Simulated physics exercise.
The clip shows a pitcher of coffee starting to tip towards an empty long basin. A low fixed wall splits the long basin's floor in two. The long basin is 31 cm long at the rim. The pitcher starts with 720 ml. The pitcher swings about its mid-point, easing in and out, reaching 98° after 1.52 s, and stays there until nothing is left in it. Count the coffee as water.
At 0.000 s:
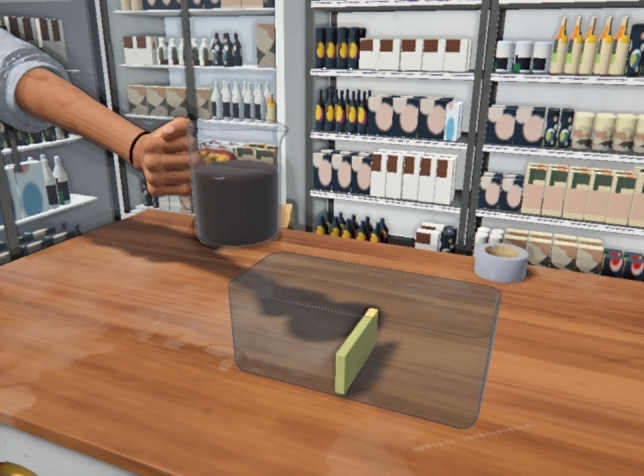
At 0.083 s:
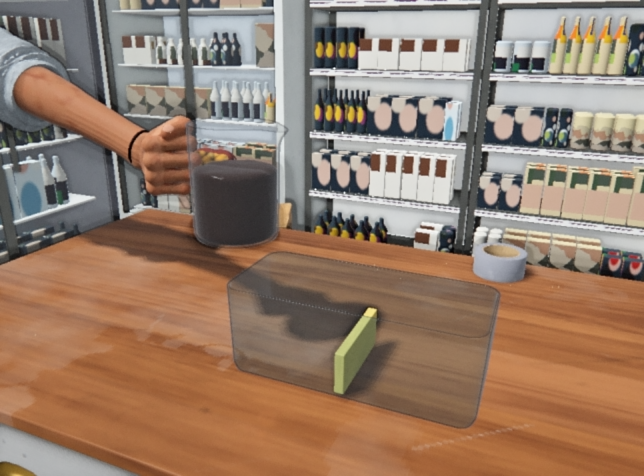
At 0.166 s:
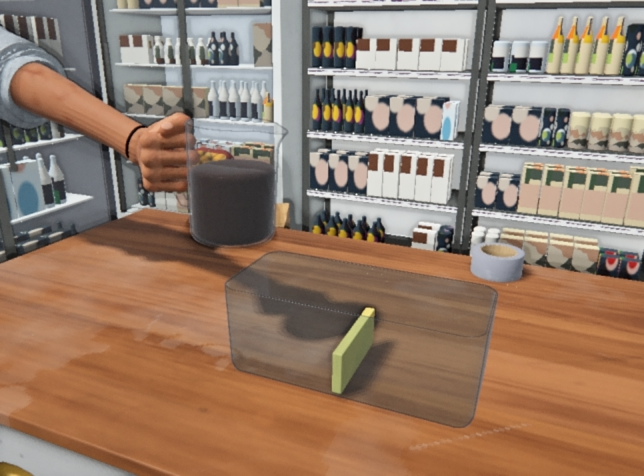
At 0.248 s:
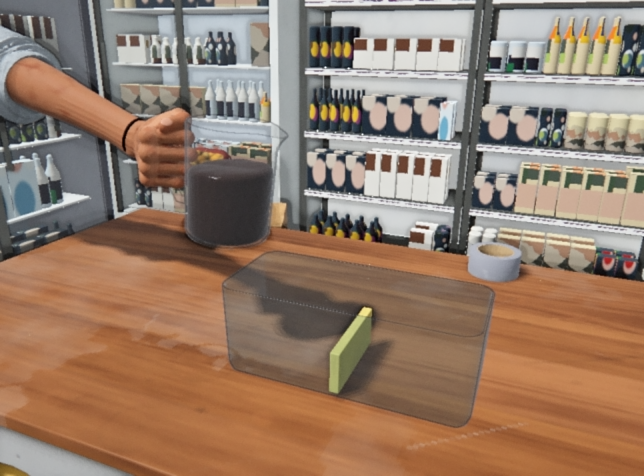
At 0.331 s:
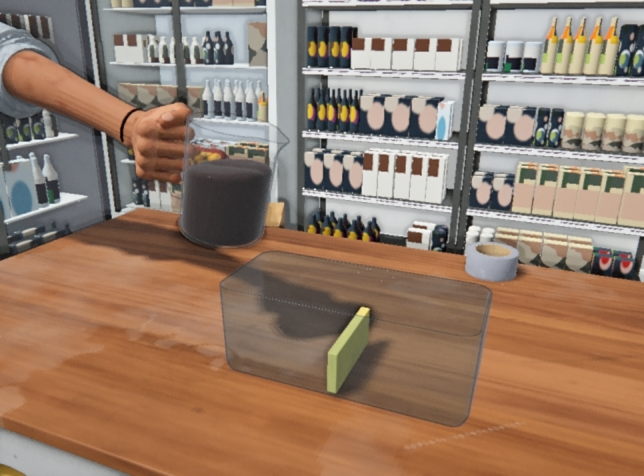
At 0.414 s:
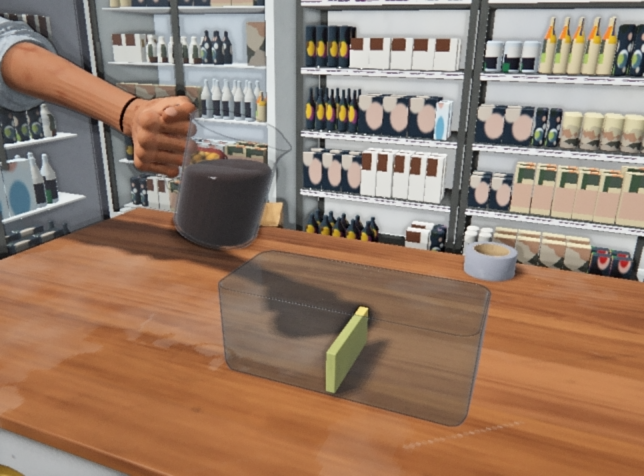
In a shop, a hand gradually tilts a clear pitcher of dark liquid rightward above a wooden counter.
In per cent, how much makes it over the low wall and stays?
About 4 per cent.
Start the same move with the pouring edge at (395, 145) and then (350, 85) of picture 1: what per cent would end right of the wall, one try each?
First 95, then 95 per cent.
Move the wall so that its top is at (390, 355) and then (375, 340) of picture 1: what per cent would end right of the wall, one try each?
First 10, then 5 per cent.
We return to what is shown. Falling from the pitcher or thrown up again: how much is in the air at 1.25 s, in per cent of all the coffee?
About 14 per cent.
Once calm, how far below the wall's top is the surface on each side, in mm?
Left about 14 mm, right about 52 mm.
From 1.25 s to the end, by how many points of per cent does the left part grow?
Near 62 in a hundred.
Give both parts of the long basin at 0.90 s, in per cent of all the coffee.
Near 0 on the left, 0 on the right.
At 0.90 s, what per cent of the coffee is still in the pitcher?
Near 96 in a hundred.
After 0.90 s the tilt is 63° and 96 per cent is still to pour, 0 is left of the wall and 0 right of it.
After 1.25 s the tilt is 91° and 50 per cent is still to pour, 33 is left of the wall and 1 right of it.
After 1.62 s the tilt is 98° and 11 per cent is still to pour, 81 is left of the wall and 3 right of it.
After 2.02 s the tilt is 98° and 1 per cent is still to pour, 94 is left of the wall and 4 right of it.
In the end 95 per cent lies left of the wall, 4 right of it and 1 outside.
